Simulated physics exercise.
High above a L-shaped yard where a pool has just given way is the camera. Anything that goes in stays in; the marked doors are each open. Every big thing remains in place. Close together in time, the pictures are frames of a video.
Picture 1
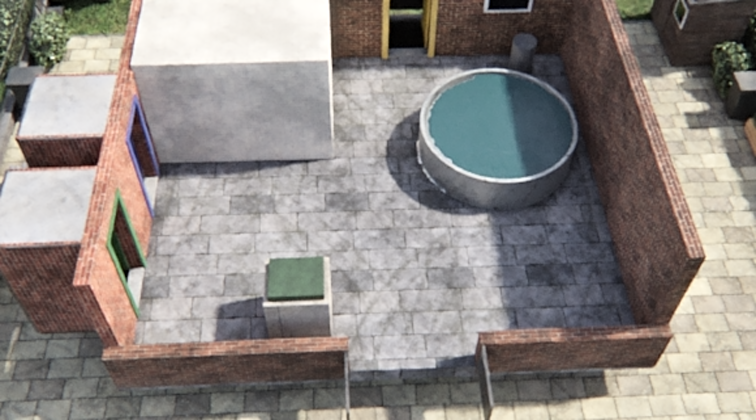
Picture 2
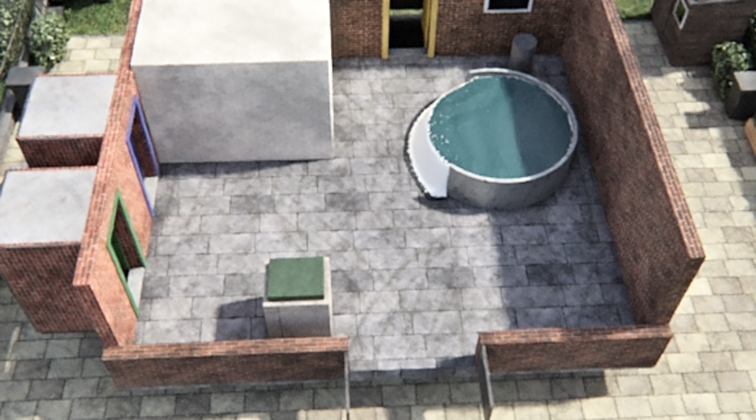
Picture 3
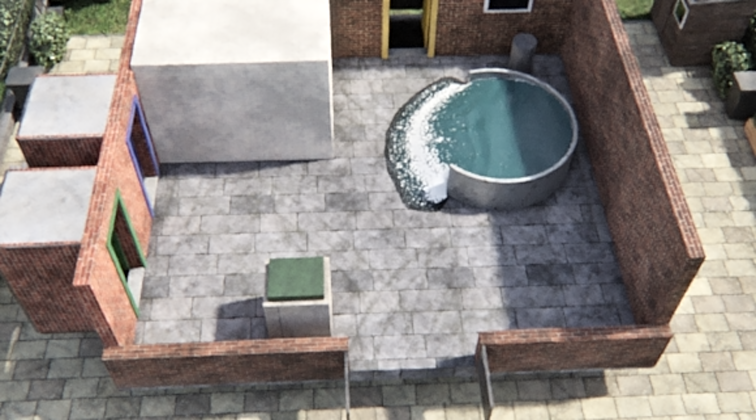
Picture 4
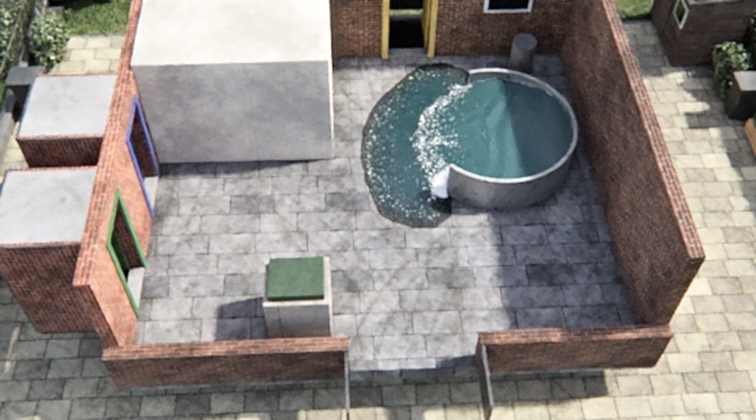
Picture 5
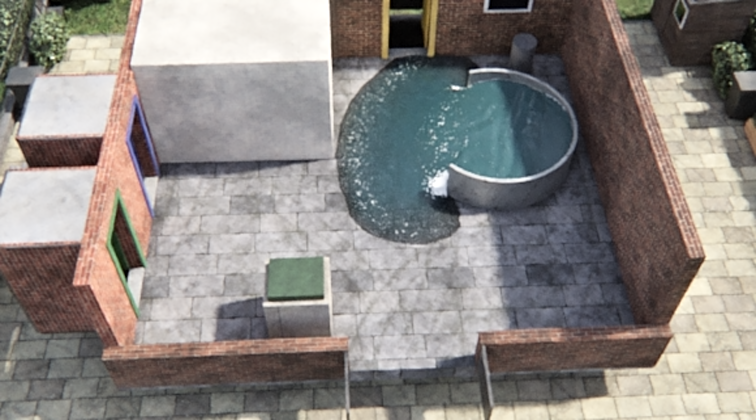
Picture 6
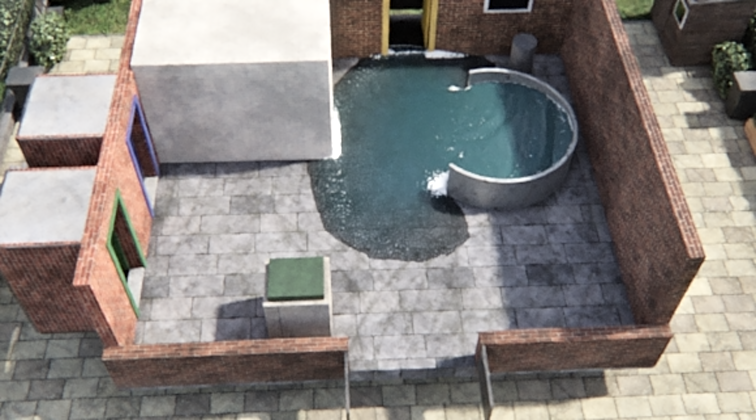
In a brick-walled paved yard seen from above, a round tank's left side gives way and water spreads across the paving.
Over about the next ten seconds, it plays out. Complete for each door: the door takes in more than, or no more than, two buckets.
Completed: The blue door takes in more than two buckets; the yellow door takes in more than two buckets; the green door takes in more than two buckets.
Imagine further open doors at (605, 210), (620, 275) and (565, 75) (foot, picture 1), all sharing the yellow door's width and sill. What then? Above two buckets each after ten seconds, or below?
First falls short, then falls short, then tops the limit.
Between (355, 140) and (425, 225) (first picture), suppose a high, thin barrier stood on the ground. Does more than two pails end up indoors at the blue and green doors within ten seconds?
After that, blue door remains below, green door remains below.
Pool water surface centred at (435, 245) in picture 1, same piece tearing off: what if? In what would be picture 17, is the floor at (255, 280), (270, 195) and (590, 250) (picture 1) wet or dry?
Soaked, soaked, spared.
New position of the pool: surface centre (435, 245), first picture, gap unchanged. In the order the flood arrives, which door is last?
It's the yellow door.
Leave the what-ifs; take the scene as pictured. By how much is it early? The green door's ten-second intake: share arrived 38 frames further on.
Approximately 80 per cent.
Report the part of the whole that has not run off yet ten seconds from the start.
I'd say roughly 74 percent.
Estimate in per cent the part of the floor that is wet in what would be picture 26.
It works out to about 60 in a hundred.
A moment on, water covers 45 % of the floor; the blue door not reached, the yellow door far over two buckets in, the green door not reached.
Next, water covers 55 % of the floor; the blue door under two buckets in, the yellow door far over two buckets in, the green door wet at the sill, nothing in.
Then, water covers 60 % of the floor; the blue door far over two buckets in, the yellow door far over two buckets in, the green door over two buckets in.
Later, water covers 85 % of the floor; the blue door far over two buckets in, the yellow door far over two buckets in, the green door far over two buckets in.
In the end, water covers 95 % of the floor; the blue door far over two buckets in, the yellow door far over two buckets in, the green door far over two buckets in.
